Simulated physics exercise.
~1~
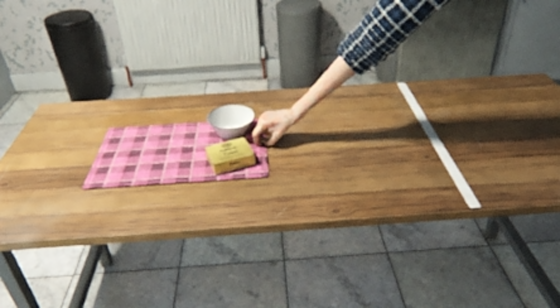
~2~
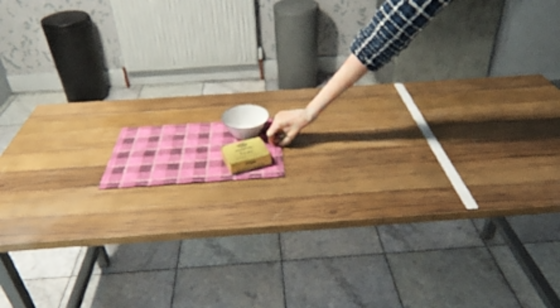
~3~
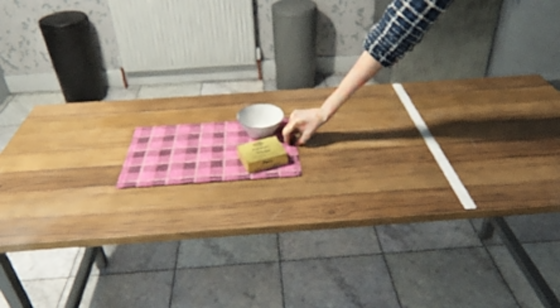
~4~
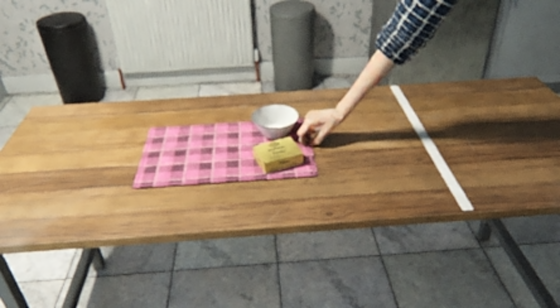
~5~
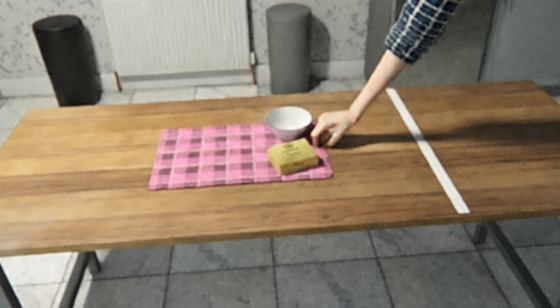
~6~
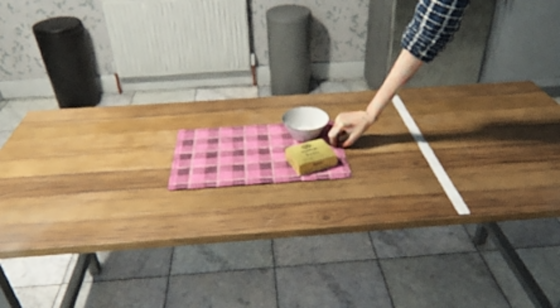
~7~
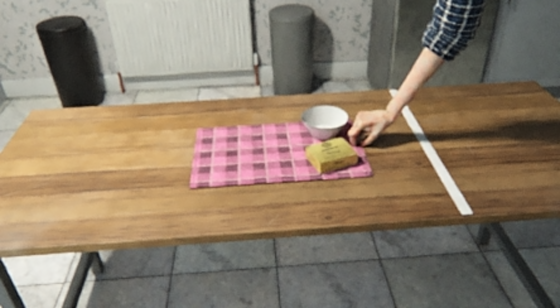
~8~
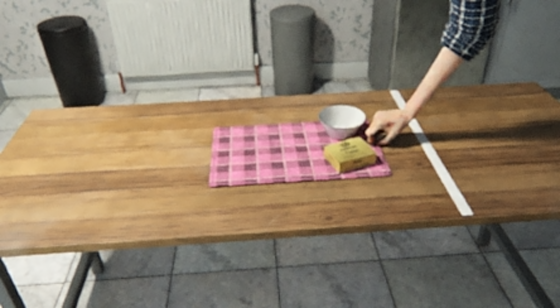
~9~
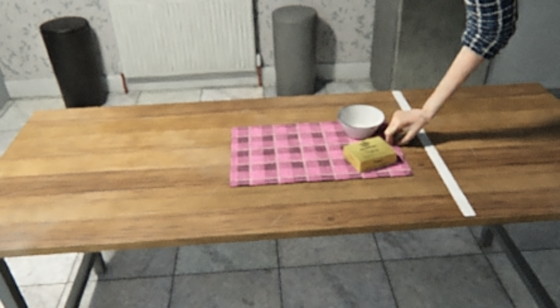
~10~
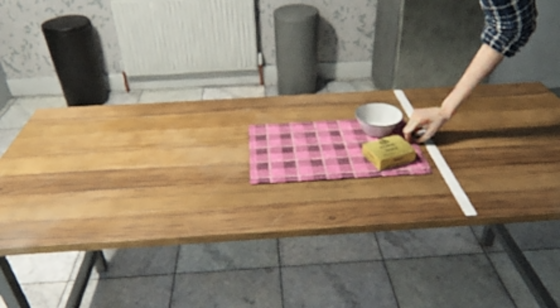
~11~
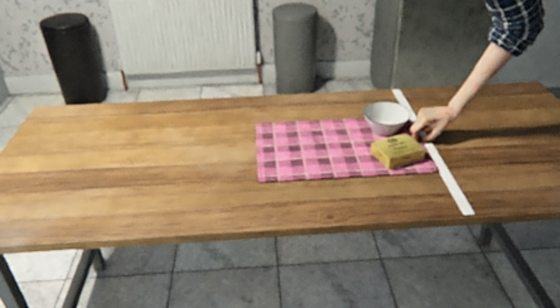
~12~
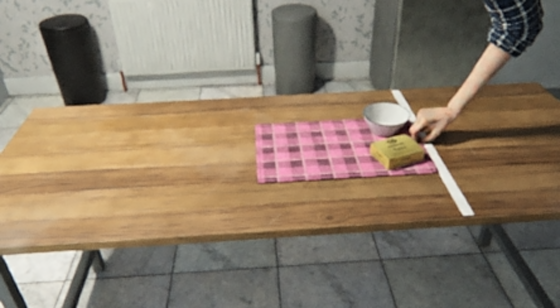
On a wooden table, a hand drew a pink checked cloth carrying a white bowl and a yellow packet steadily to the right, then stopped at the white tape, with both things still sitting on the cloth.
